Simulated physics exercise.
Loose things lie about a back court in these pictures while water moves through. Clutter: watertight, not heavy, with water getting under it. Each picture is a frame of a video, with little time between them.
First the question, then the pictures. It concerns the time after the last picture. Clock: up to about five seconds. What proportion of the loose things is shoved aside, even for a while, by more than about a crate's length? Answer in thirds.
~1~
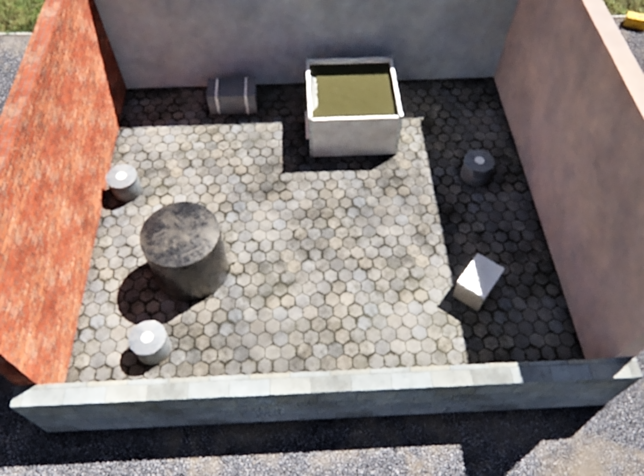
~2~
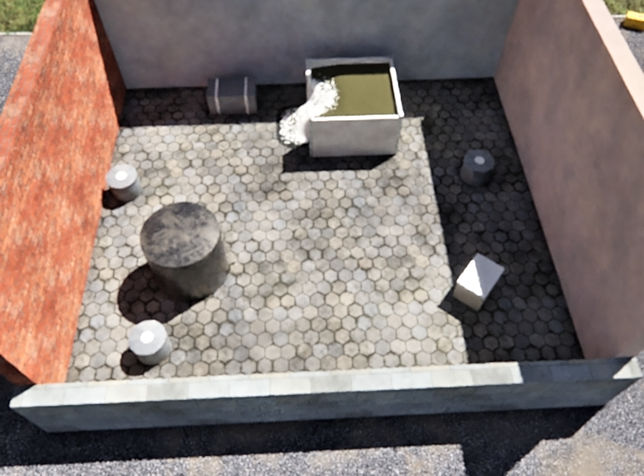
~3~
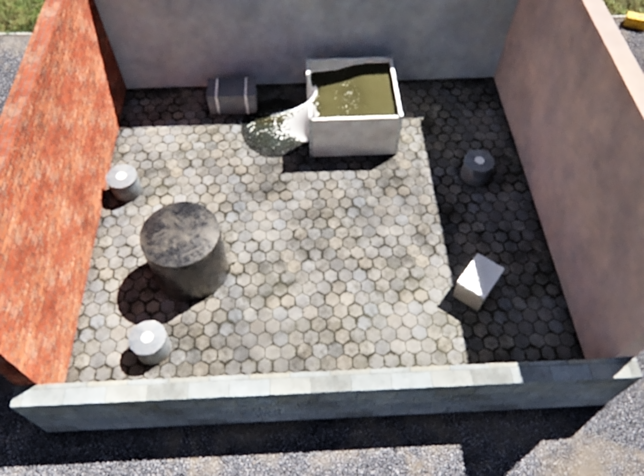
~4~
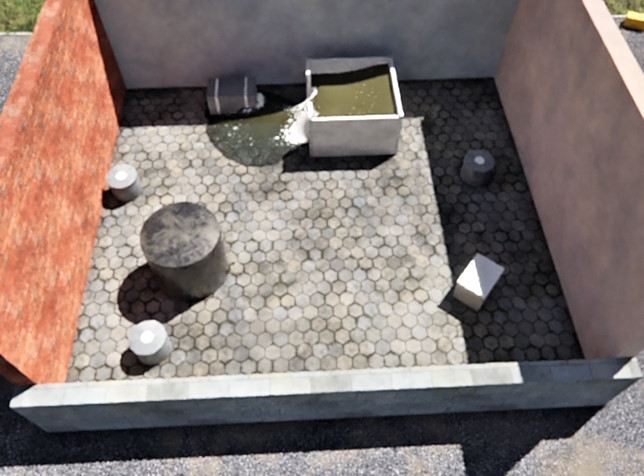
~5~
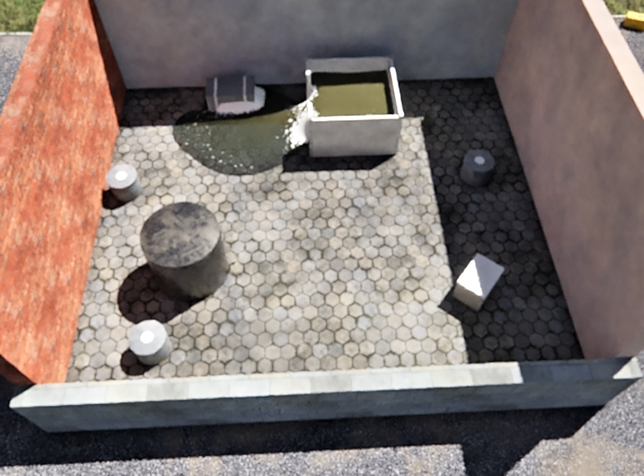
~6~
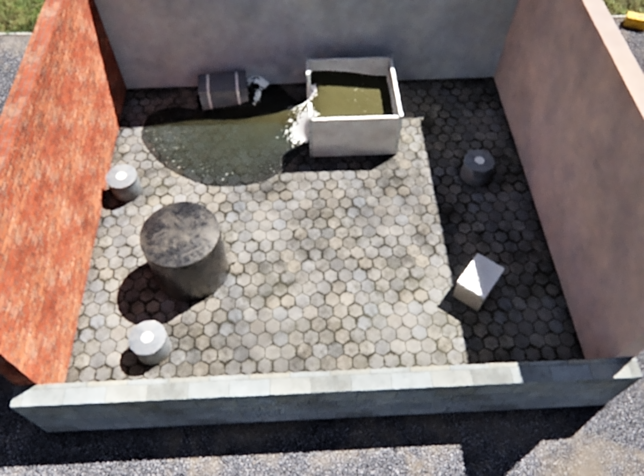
One to two thirds.
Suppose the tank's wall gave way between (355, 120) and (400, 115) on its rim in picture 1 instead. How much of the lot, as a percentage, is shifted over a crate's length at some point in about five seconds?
I'd put it around 20 percent.
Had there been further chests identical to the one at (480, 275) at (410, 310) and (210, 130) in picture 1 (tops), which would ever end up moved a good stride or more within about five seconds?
The first largely stays; the second relocated.
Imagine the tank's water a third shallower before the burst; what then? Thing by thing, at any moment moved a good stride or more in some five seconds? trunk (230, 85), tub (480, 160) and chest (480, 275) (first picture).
Note, in sequence: Past that mark / within that / within that.
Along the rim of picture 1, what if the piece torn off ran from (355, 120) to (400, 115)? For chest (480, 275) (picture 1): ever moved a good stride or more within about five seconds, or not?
I'd say it goes the distance.
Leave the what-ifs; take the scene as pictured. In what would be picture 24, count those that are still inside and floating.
The count comes to 1.
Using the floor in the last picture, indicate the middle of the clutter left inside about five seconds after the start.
I'd put it at roughly (286, 274).
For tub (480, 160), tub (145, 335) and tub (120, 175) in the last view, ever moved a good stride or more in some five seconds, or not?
Short of that; short of that; goes that far.
A moment on, 1 of 5 are well off their spots; 0 afloat.
Next, 2 of 5 are well off their spots; 1 afloat.
Later, 2 of 5 are well off their spots; 1 afloat.
In the end, 2 of 5 are well off their spots, and 2 have been at some point; 2 afloat.
